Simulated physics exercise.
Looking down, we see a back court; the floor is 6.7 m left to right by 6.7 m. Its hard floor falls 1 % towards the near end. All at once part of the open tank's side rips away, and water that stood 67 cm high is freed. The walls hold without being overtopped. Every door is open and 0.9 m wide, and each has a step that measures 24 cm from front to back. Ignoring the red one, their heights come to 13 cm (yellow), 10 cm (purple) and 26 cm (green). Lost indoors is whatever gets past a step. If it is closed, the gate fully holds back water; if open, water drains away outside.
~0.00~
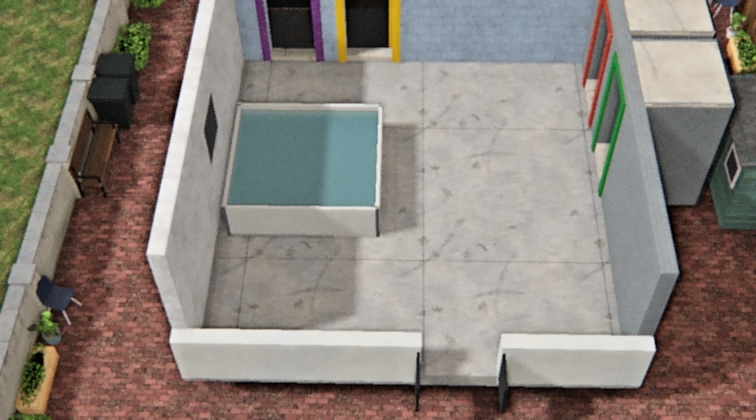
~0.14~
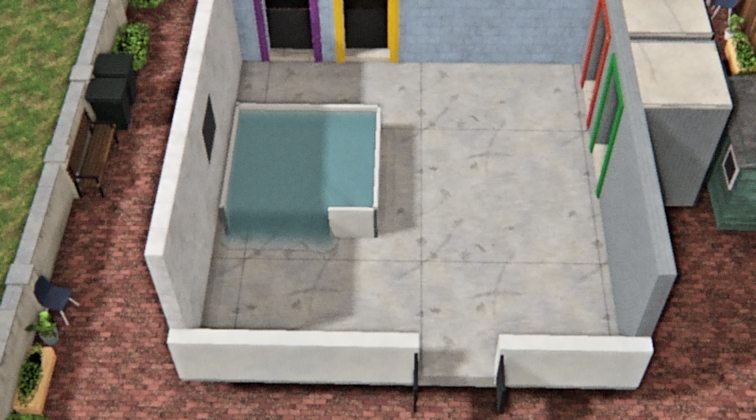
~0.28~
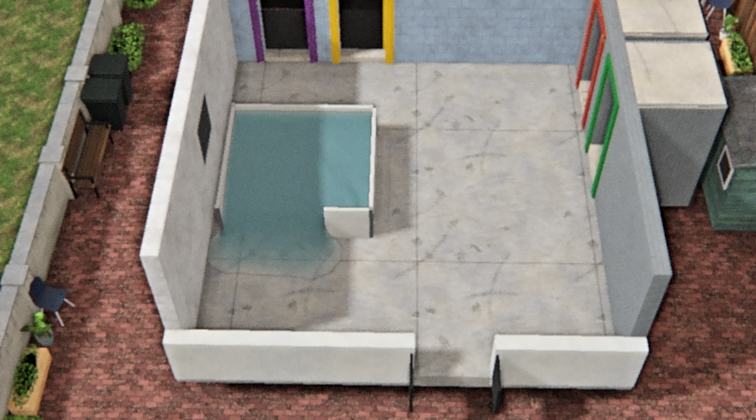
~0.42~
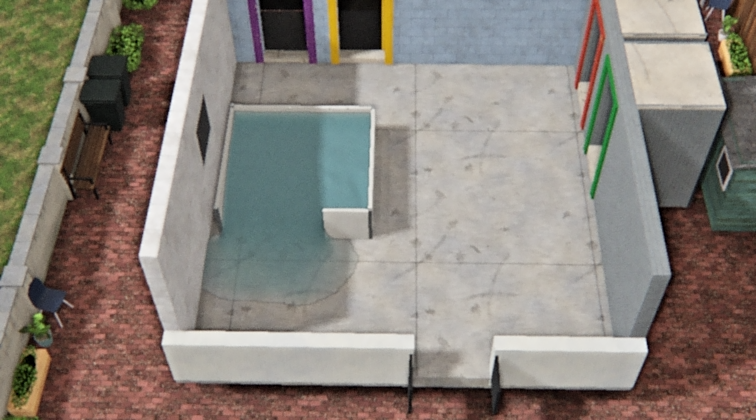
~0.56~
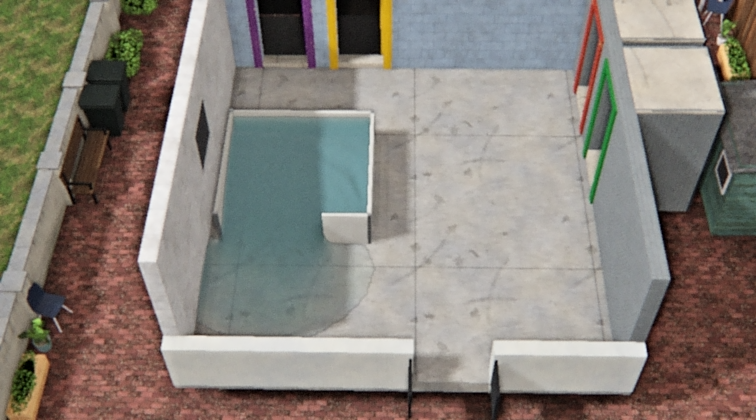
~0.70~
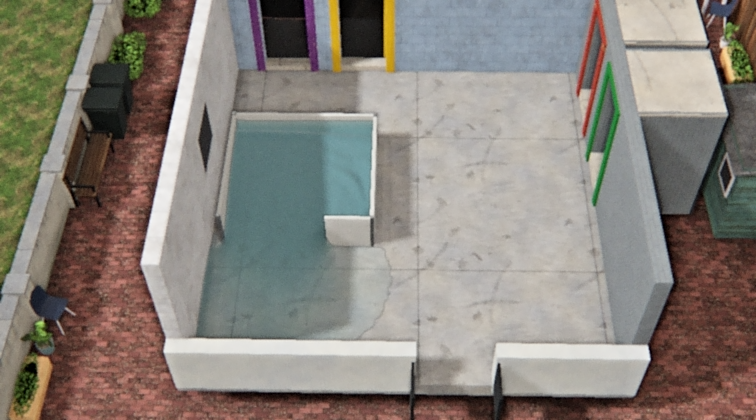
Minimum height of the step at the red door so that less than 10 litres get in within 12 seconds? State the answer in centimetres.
Roughly 10 cm.
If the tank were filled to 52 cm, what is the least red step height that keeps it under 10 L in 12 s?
In that case, roughly 6.0 cm.
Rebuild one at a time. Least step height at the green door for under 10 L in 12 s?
The green door needs around 9.5 cm.
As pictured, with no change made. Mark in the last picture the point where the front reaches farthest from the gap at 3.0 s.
Look about (618, 373) in the last picture.
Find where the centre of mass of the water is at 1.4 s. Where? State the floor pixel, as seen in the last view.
Around (293, 233).
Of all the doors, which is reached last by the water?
Last in order comes the yellow door.
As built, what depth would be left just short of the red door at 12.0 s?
About 9.5 cm.
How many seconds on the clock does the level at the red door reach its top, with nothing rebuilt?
Around 9.5 s, give or take.
After 1.4 s water covers 20 % of the floor, deepest (66 cm) near (193, 367); it has not reached the red door.
After 3.0 s water covers 35 % of the floor, deepest (42 cm) near (193, 367); it has not reached the red door.
After 12.0 s water covers 100 % of the floor, deepest (17 cm) near (238, 137); 9 cm at the red door, 0 litres in over its 23 cm step.
At the red door as built, the water arrived by 4.7 s and peaked near 12 cm at 9.6 s.
With a step of 9 cm, 16 litres would have come in within the 12 s; with 12.5 cm, 2 litres. So under 10 litres takes about 10 cm.
